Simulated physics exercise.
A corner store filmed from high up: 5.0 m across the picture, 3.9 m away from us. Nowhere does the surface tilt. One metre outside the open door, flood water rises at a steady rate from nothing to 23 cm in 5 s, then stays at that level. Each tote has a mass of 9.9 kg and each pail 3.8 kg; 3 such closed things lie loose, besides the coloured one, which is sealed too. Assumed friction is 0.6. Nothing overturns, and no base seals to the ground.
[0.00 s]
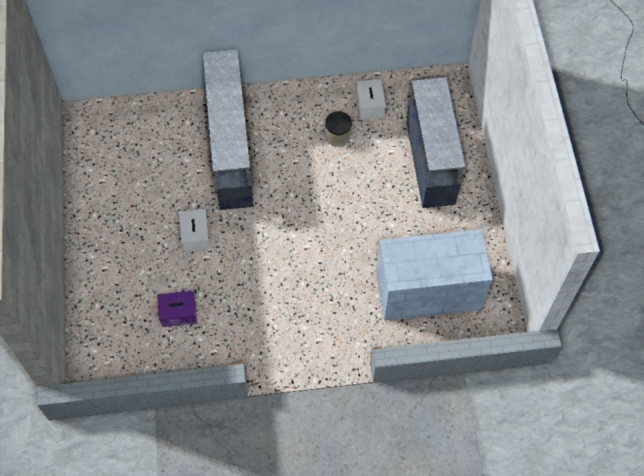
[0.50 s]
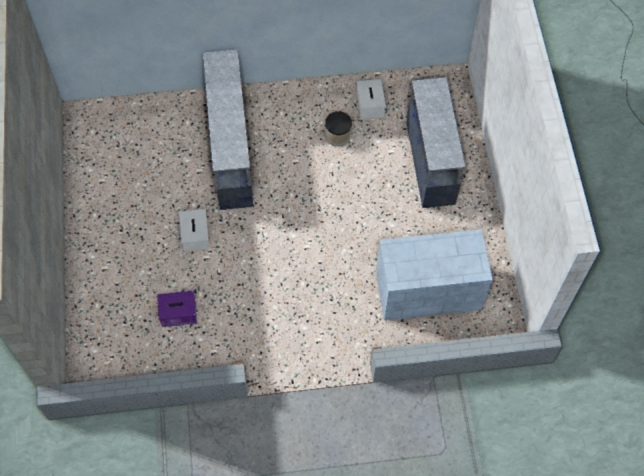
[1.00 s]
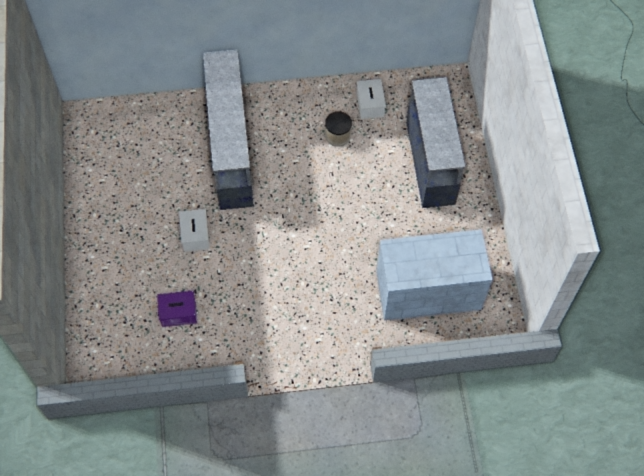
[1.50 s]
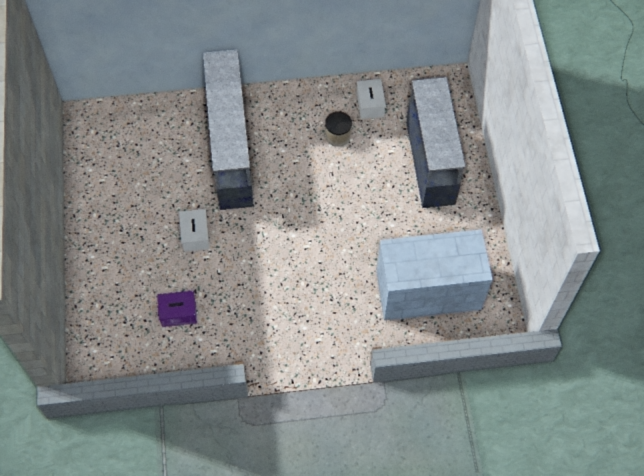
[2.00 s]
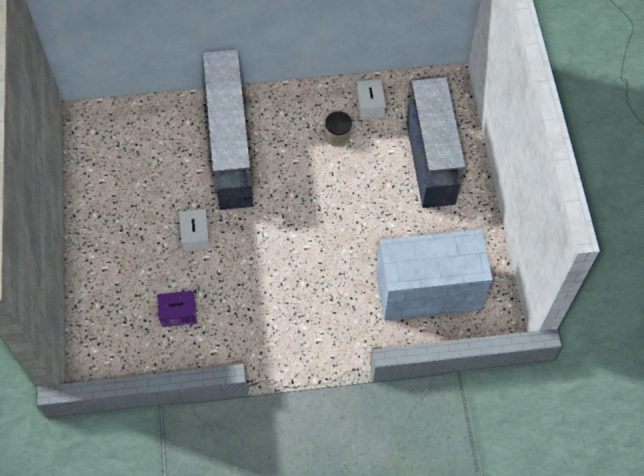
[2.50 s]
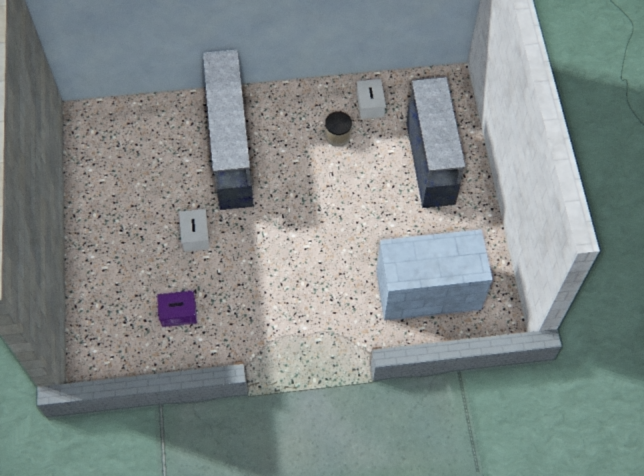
Greenish water spreading across the ground outside a small open-topped store, closing over the doorstep and edging inside, boxes staying still.
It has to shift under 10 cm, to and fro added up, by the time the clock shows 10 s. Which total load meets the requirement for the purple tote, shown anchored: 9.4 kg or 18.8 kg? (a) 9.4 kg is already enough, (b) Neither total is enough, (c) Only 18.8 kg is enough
Option a: 9.4 kg is already enough.
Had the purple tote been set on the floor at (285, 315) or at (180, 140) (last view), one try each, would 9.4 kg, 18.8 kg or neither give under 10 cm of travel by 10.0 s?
First try, both options fail; second try, the lighter option suffices.
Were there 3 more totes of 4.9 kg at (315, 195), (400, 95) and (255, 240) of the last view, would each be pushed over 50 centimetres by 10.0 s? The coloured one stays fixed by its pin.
Listed in turn, they go over the bar, over the bar, over the bar.
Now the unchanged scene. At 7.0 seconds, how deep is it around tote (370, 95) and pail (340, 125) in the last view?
Around 8 cm and 12 cm.
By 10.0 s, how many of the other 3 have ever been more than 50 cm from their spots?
3 in all.
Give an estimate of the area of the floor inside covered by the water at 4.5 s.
5.5 m2.
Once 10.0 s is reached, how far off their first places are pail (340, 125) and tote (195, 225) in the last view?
Shifts: 150 cm / 80 cm.
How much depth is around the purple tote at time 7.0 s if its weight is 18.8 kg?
Around 2 cm.
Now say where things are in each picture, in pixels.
The first frame shows the purple tote at (176, 305) rests on the ground; water covers 0.0 m2; 0 of 4 have shifted.
The second frame shows the purple tote at (176, 305) rests on the ground; water covers 0.0 m2; 0 of 4 have shifted.
The third frame shows the purple tote at (176, 305) rests on the ground; 0.0 m2 under water; 0 of 4 have shifted.
The fourth frame shows the purple tote at (176, 305), on the bottom; 0.0 m2 under water; 0 of 4 have shifted.
The fifth frame shows the purple tote at (176, 305) rests on the ground; water covers 0.0 m2; 0 of 4 have shifted.
The sixth frame shows the purple tote at (176, 305), on the bottom; water covers 0.4 m2; 0 of 4 have shifted.
After 3.5 s the purple tote would be 0 cm from its start with 9.4 kg and 0 cm from its start with 18.8 kg; 0 cm of water round it then.
After 4.5 s the purple tote would be 0 cm from its start with 9.4 kg and 0 cm from its start with 18.8 kg; 1 cm of water round it then.
After 7.0 s the purple tote would be 0 cm from its start with 9.4 kg and 0 cm from its start with 18.8 kg; 2 cm of water round it then.
After 10.0 s the purple tote would be 0 cm from its start with 9.4 kg and 0 cm from its start with 18.8 kg; 3 cm of water round it then.
